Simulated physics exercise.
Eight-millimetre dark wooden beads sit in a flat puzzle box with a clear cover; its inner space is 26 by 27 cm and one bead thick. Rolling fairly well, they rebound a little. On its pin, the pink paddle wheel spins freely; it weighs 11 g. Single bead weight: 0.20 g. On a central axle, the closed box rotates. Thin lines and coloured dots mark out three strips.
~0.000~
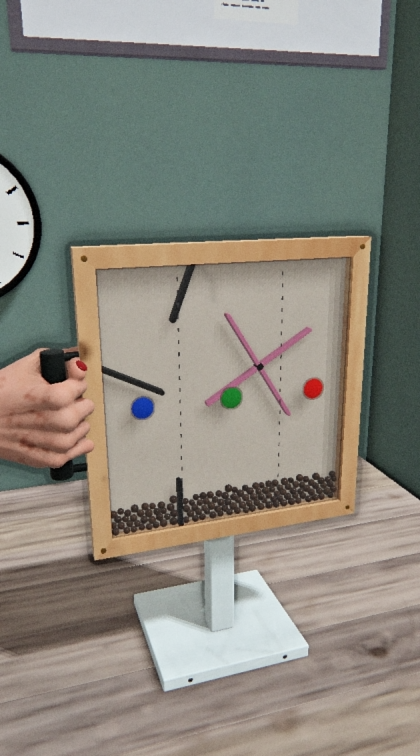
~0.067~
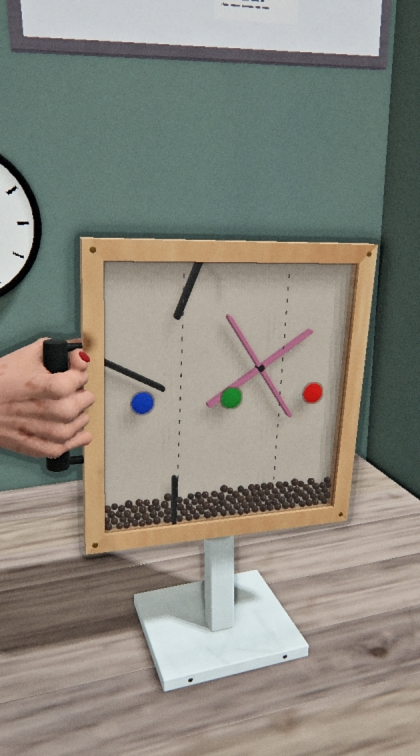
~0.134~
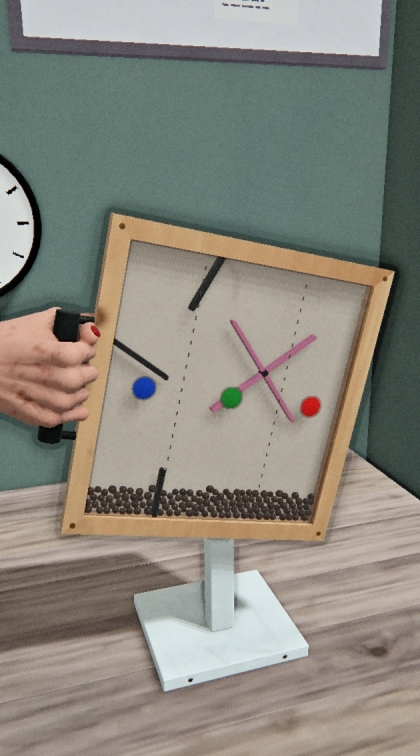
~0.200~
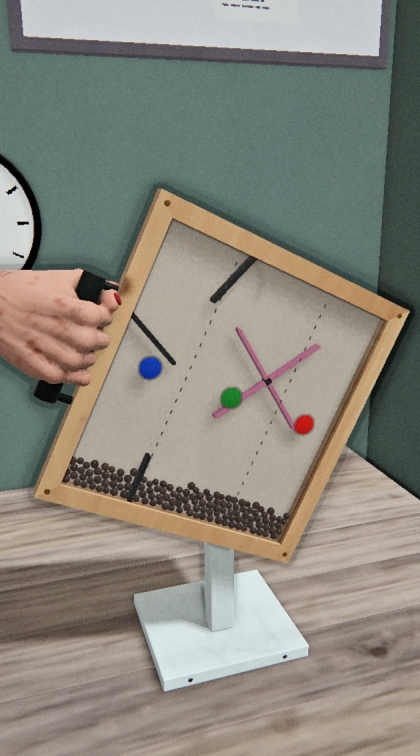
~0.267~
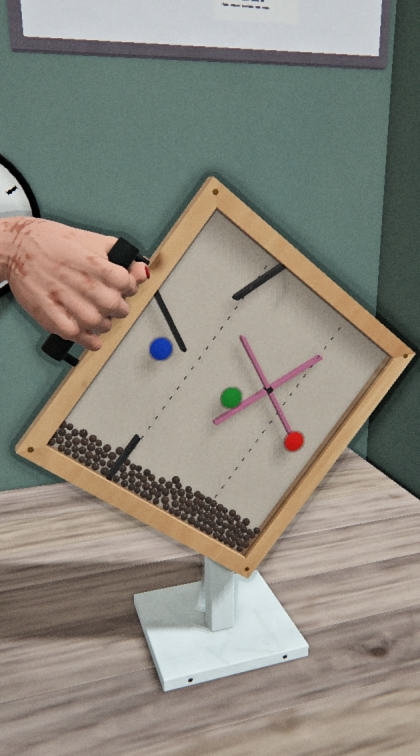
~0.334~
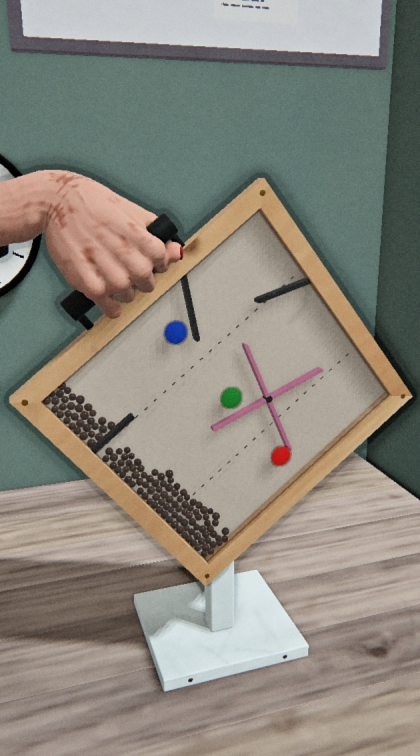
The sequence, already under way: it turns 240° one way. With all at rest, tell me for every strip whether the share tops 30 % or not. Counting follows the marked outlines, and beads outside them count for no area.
Red: Does not top it; blue: Tops it; green: Tops it.
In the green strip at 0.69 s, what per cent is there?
Roughly 10 per cent of it.
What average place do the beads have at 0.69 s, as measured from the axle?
Left: About 9 cm; below: About 1 cm.
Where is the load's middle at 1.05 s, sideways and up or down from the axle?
About 5 cm left and 8 cm below.
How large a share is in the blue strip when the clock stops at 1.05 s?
That part holds about 15 percent of it.
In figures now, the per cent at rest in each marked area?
The red strip ends with 5 percent, the blue strip with 50 percent and the green strip with 45 percent.
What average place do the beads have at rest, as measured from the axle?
Offset approx. 6 cm left, 9 cm below.
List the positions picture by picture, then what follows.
In the first picture, level; about 130 beads; load centre (232, 502); top bead (228, 488); pink paddle wheel (259, 366); red (313, 389), blue (143, 408), green (231, 398).
In the second picture, turned 3° clockwise; load centre (227, 503); top bead (168, 497).
In the third picture, turned 13° clockwise; load centre (210, 504); top bead (90, 491); wall ends (162, 471), (192, 308), (165, 377).
In the fourth picture, turned 26° clockwise; load centre (187, 501); top bead (72, 461); pink paddle wheel (267, 381).
In the fifth picture, turned 39° clockwise; load centre (166, 493); top bead (62, 425).
In the sixth picture, turned 52° clockwise; load centre (149, 482); top bead (62, 386); pink paddle wheel (267, 398); red (281, 456), blue (176, 333), green (231, 398).
After 0.69 s, it stands 122° clockwise; the beads' middle is 9 cm left of and 1 cm below the centre; red 70 %, blue 25 %, green 10 %.
After 1.05 s, it has come round 193° clockwise; the beads' middle is 5 cm left of and 8 cm below the centre; red 45 %, blue 15 %, green 35 %.
After 1.36 s, it has come round 240° clockwise; the beads' middle is 8 cm left of and 5 cm below the centre; red 20 %, blue 20 %, green 60 %.
At rest by 5.2 s, it has come round 240° clockwise; red 5 %, blue 50 %, green 45 %.
